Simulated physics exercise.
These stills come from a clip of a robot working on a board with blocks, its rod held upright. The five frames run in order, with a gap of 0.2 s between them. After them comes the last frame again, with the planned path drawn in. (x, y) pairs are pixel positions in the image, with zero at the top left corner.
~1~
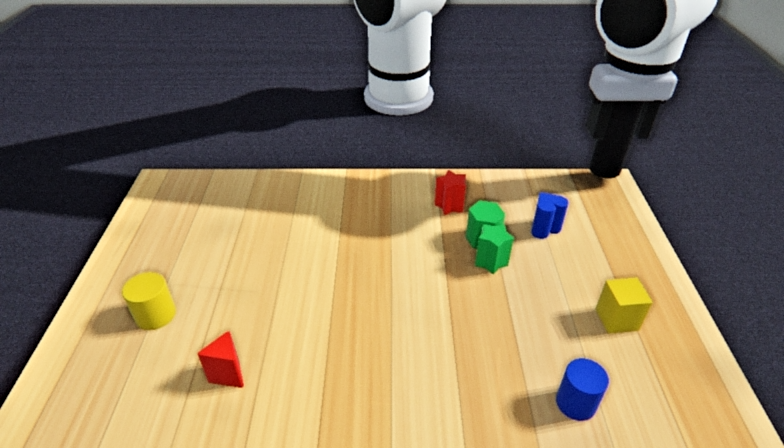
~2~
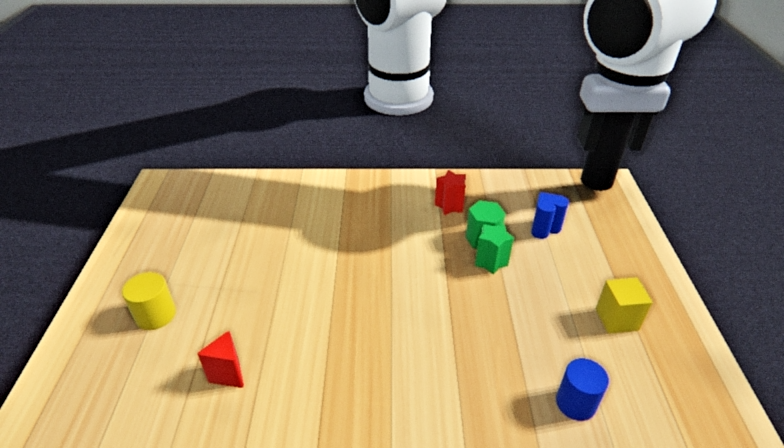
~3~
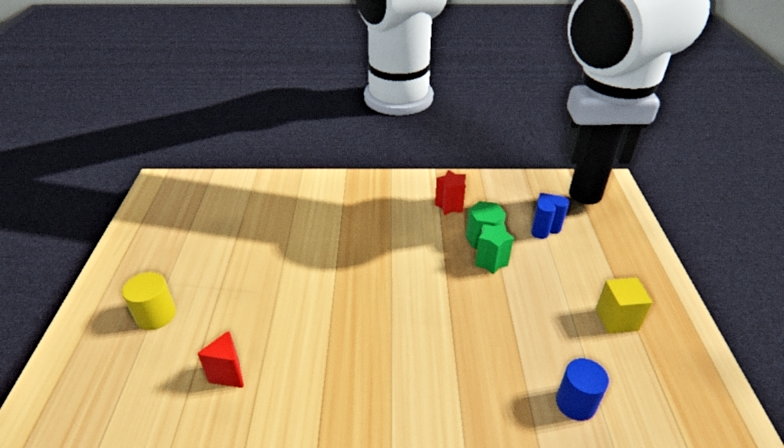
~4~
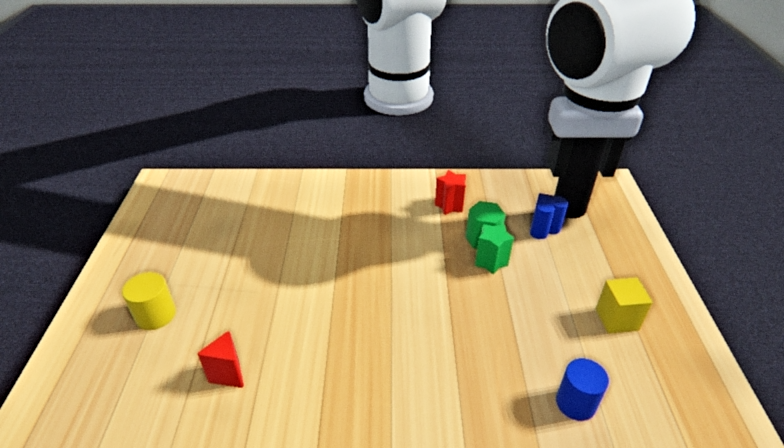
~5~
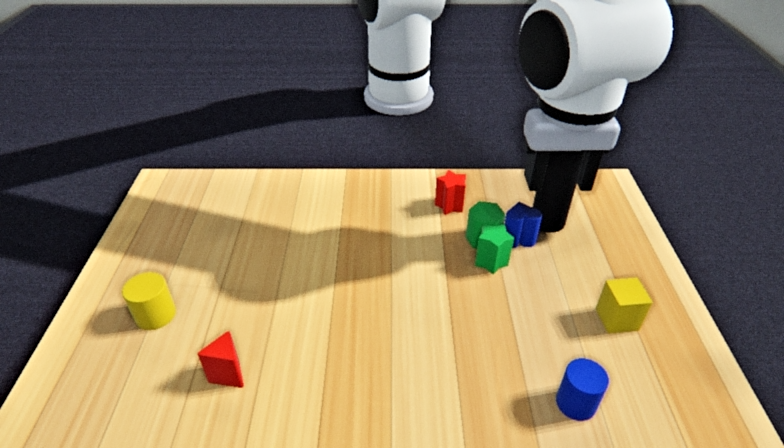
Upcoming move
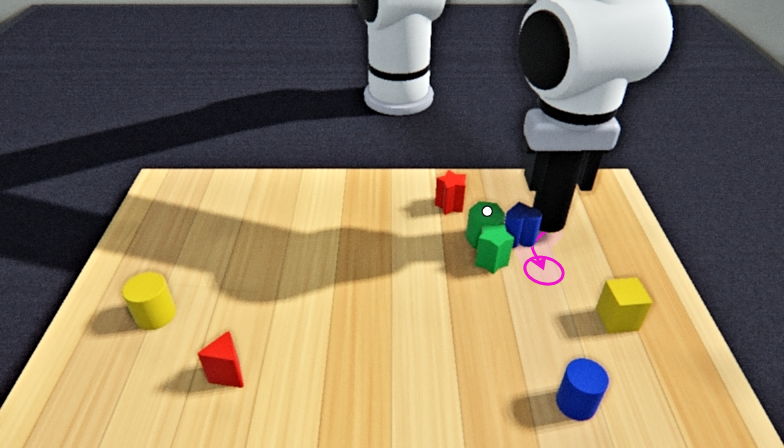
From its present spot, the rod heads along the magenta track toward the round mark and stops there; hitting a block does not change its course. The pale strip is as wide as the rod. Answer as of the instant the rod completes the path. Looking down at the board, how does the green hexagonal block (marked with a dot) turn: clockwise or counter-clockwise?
Spin direction: Clockwise.
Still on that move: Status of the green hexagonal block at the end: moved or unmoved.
That block ends up displaced.
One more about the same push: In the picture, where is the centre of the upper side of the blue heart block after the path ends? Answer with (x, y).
At the end it should sit near (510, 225).
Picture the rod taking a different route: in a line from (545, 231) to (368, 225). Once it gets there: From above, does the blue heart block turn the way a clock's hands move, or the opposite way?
The blue heart block rotates counterclockwise.
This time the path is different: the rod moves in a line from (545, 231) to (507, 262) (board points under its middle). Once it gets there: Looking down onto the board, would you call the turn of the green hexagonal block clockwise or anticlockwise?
Bird's-eye view: Clockwise.
The drawn path runs from (545, 231) via (535, 241) and (536, 255), ending at (544, 270); the dot is on the green hexagonal block.
The first path, step by step. Halfway along, rod (535, 239); green hexagonal block (473, 210), turned 20° clockwise; green star-shaped block (490, 237), turned 20° anticlockwise; blue heart block (507, 222), turned 40° clockwise.
At the end, rod (546, 261); green hexagonal block (473, 210), turned 20° clockwise; green star-shaped block (490, 237), turned 20° anticlockwise; blue heart block (508, 223), turned 45° clockwise; yellow square block not moved.
